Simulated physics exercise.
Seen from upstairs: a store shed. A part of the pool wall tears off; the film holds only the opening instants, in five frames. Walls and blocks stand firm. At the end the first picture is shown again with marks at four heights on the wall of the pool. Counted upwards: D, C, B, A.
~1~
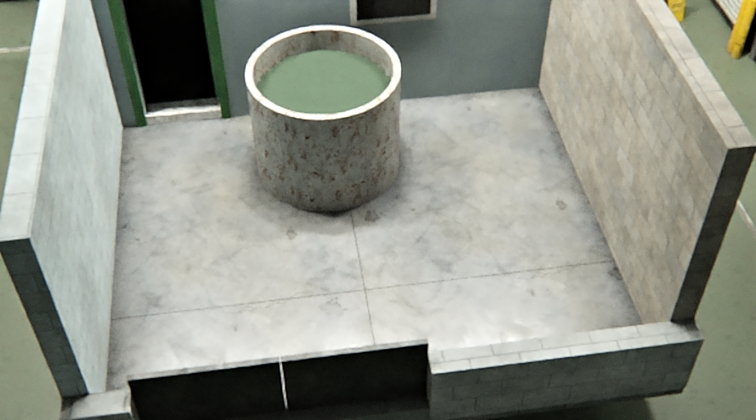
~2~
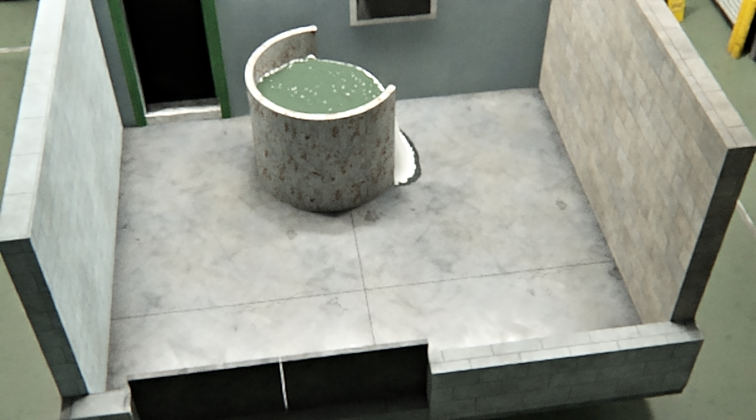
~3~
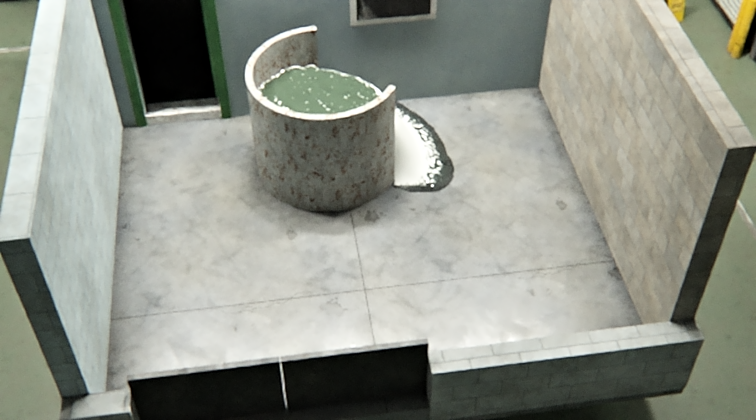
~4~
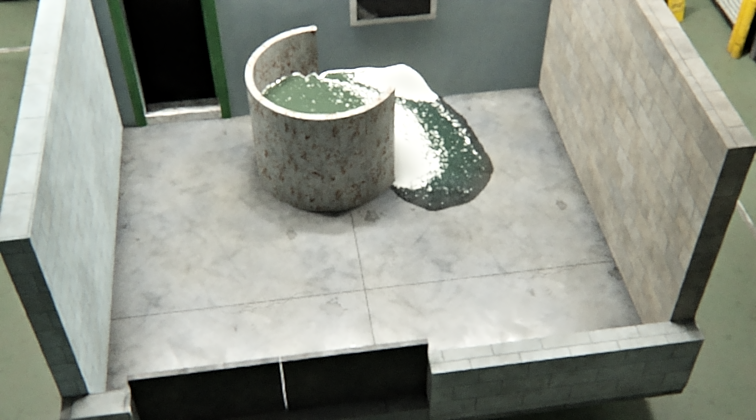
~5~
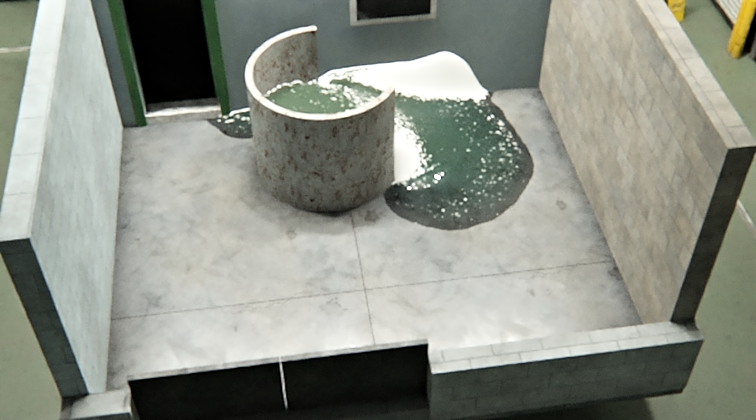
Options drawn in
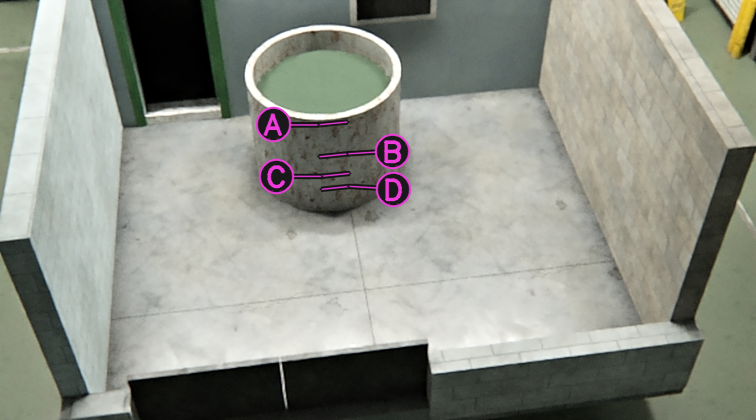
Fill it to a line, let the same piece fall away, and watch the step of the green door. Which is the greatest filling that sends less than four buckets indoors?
The answer is line B.
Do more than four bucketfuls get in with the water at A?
Yes, that goes wrong.
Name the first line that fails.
It is A.
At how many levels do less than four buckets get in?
Three.
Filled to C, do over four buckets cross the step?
No, that is safe.
In magenta, A at (332, 123); B at (334, 155); C at (335, 174); D at (335, 187); from the bottom up D, C, B, A.
For line A, about 10 bucketfuls get in.
For line B, a splash gets over, under a bucket.
For line C, nothing gets over.
For line D, nothing gets over.
